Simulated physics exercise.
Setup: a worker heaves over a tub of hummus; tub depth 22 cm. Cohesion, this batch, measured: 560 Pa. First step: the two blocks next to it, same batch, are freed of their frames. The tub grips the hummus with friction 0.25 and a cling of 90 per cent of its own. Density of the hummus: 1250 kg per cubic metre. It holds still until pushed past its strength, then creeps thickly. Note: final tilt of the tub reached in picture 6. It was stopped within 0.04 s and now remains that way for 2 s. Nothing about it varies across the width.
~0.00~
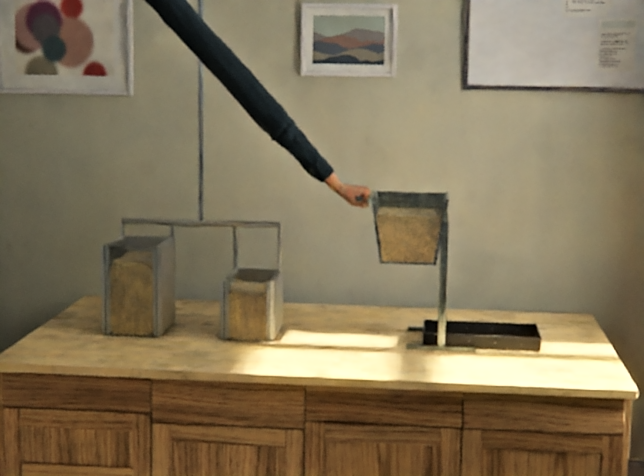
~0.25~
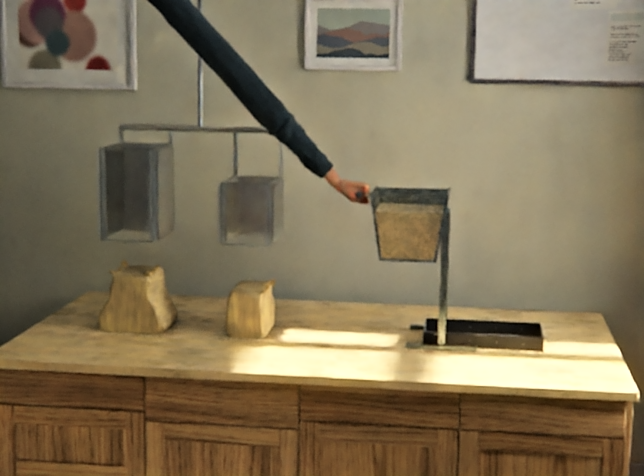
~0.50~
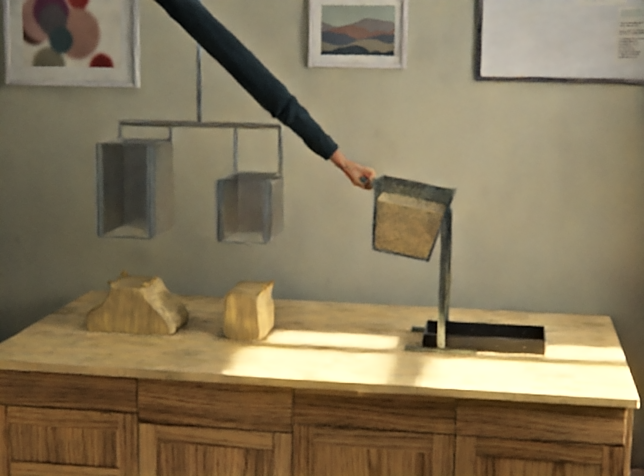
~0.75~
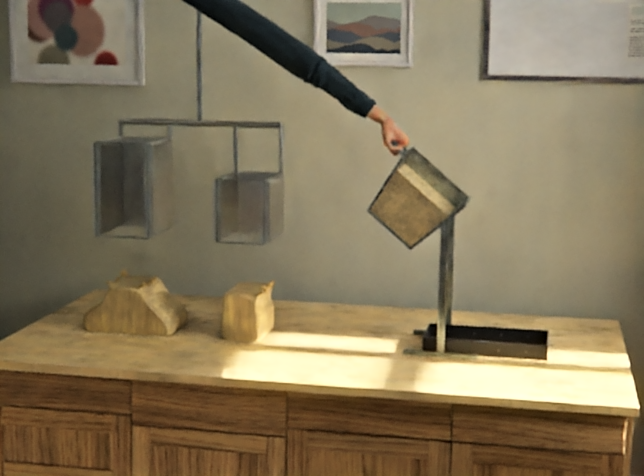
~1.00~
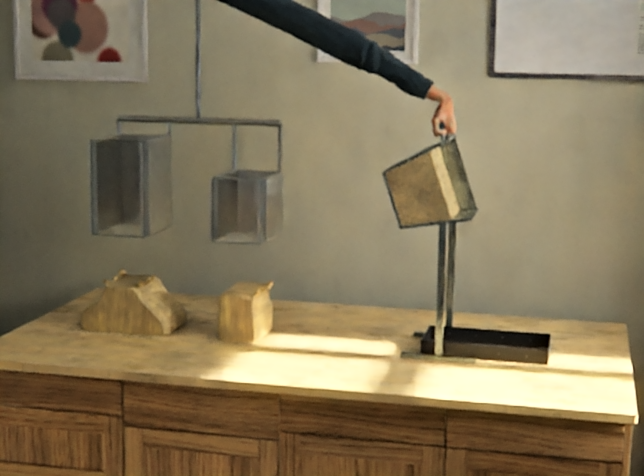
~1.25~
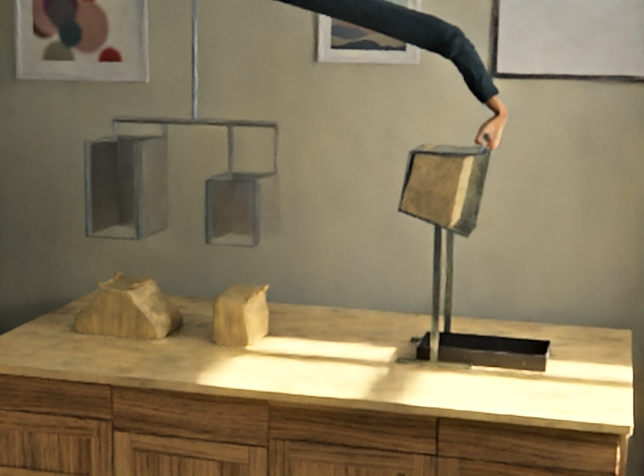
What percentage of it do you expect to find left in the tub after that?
About 0 percent is left in the tub.
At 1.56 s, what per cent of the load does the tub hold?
Around 60 percent stays in the tub.
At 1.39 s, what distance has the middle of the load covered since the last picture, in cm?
Something like 4 cm, give or take.
By 1.39 s, the tub is at 99 degrees and holds 100 %.
By 1.56 s, the tub is at 99 degrees and holds 61 %.
By 1.73 s, the tub is at 99 degrees and holds 36 %.
By 1.90 s, the tub is at 99 degrees and holds 26 %.
By 3.25 s, at the end, the tub is at 99 degrees and holds 0 %.
